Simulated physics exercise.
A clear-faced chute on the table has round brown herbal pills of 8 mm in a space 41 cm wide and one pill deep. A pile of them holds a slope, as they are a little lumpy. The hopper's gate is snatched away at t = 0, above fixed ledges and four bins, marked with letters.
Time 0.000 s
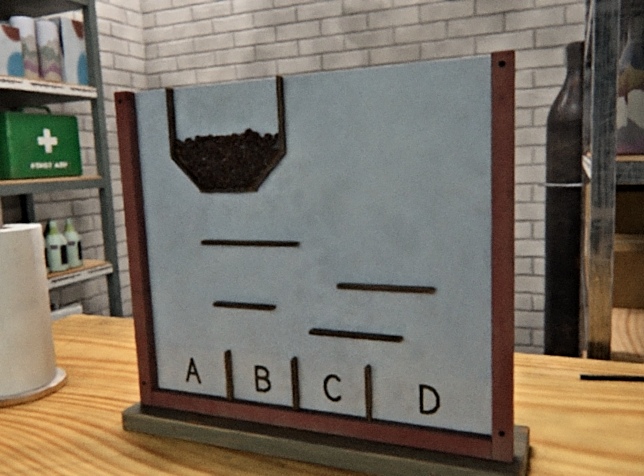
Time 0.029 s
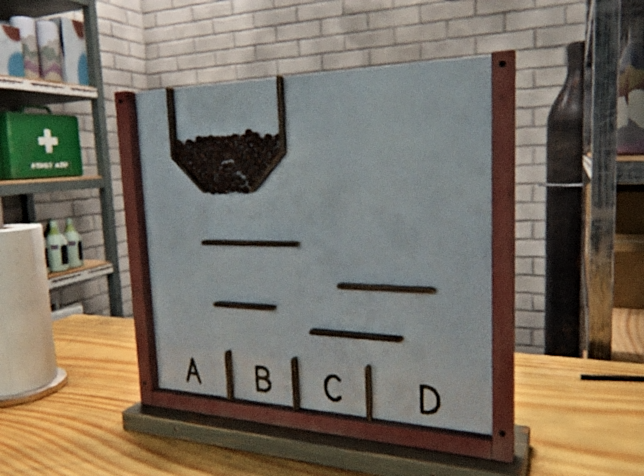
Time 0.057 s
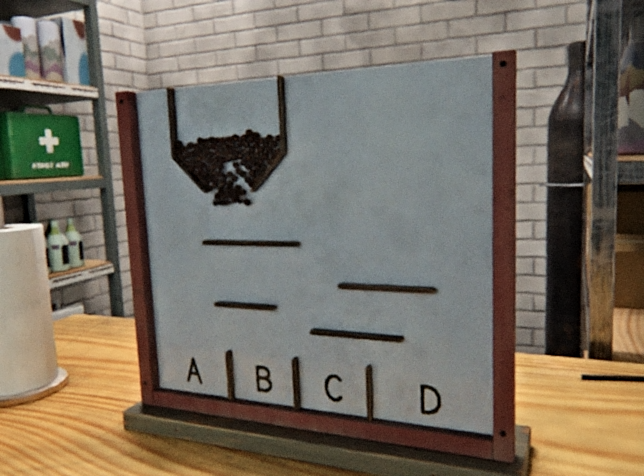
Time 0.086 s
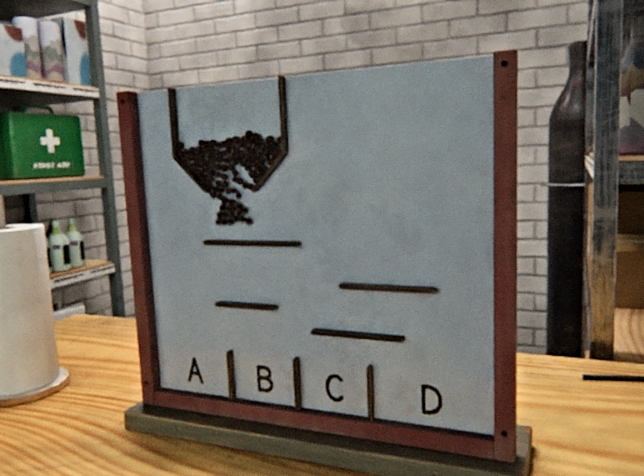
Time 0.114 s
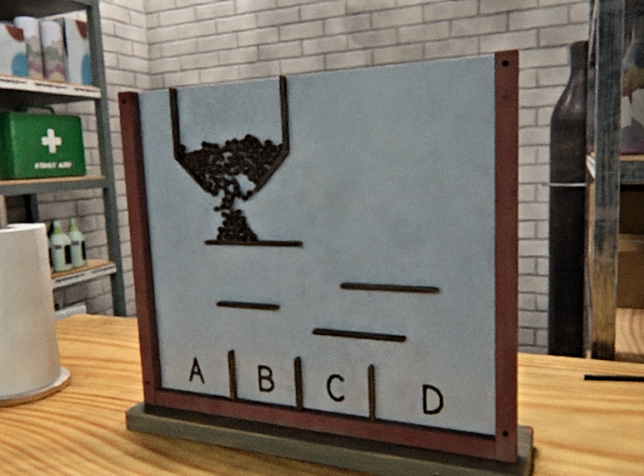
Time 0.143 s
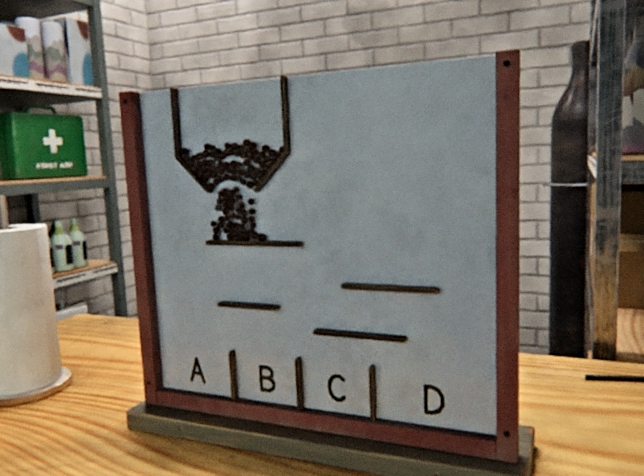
The clip shows a framed upright panel on a wooden table, with small dark brown pieces in a hopper at upper left; they begin dropping through its bottom opening and heap on the ledge below, some spreading along it.
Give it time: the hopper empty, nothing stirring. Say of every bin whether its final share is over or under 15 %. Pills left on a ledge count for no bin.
Bin A: Over; bin B: Under; bin C: Under; bin D: Under 15 %.
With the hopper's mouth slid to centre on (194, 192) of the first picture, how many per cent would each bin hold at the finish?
Bin A: 85; bin B: 0; bin C: 0; bin D: 0.
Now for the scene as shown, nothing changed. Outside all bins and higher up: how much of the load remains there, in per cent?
55 %.
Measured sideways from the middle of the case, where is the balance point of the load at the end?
Roughly 9 centimetres to the left of the centre.
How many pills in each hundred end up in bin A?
Result: Approx. 40 per cent.
After 0.34 s 80 % have left the hopper; down in the bins, A 5 %.
After 0.55 s 100 % have left the hopper; down in the bins, A 20 %.
At rest by 1.8 s, A 40 %, B 0 %, C 5 %, D 0 %, left higher up 55 %.
